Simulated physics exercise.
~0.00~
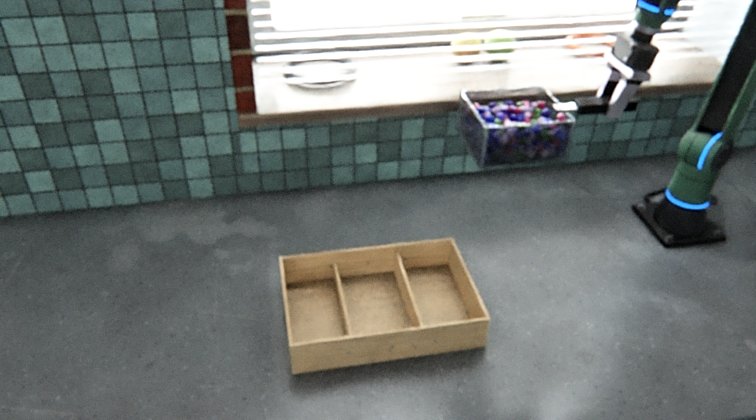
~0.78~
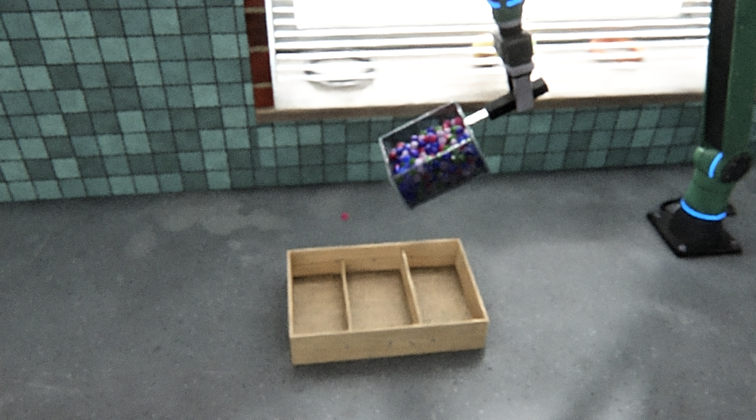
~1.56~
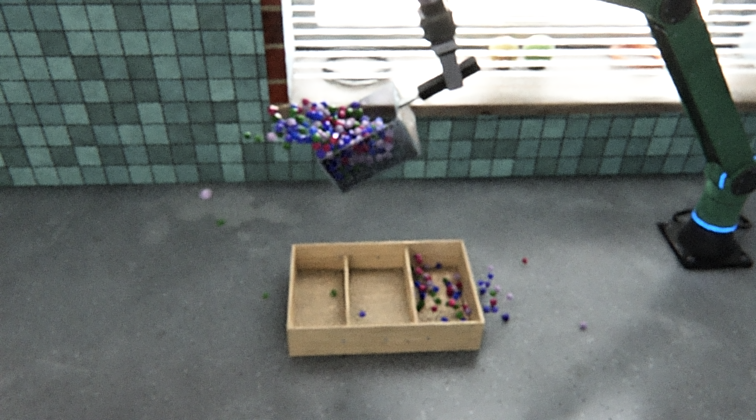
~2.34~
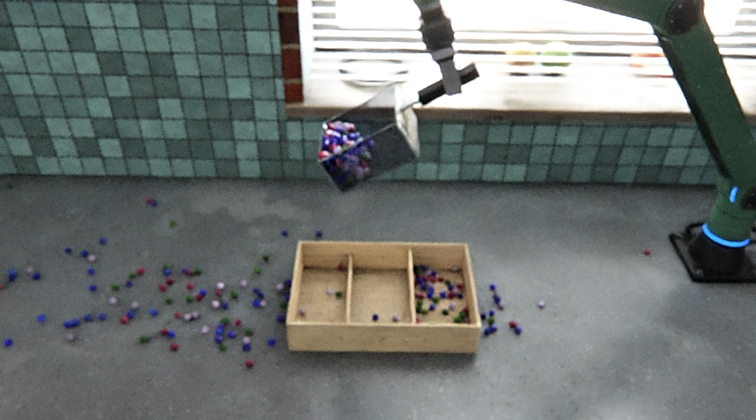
On a dark grey counter beside a green tiled wall and a window with blinds, a robot arm holds a clear box of small round sweets in blue, red, white and green. An open wooden crate with three compartments sits below. The arm carries the box left and tips it, and sweets drop into the crate's right compartment and just beyond it. Still moving left, it flings a thick spray out to the left. Finally the box hangs tilted, still partly full, with sweets scattered widely across the counter left of the crate and a cluster in its right compartment.
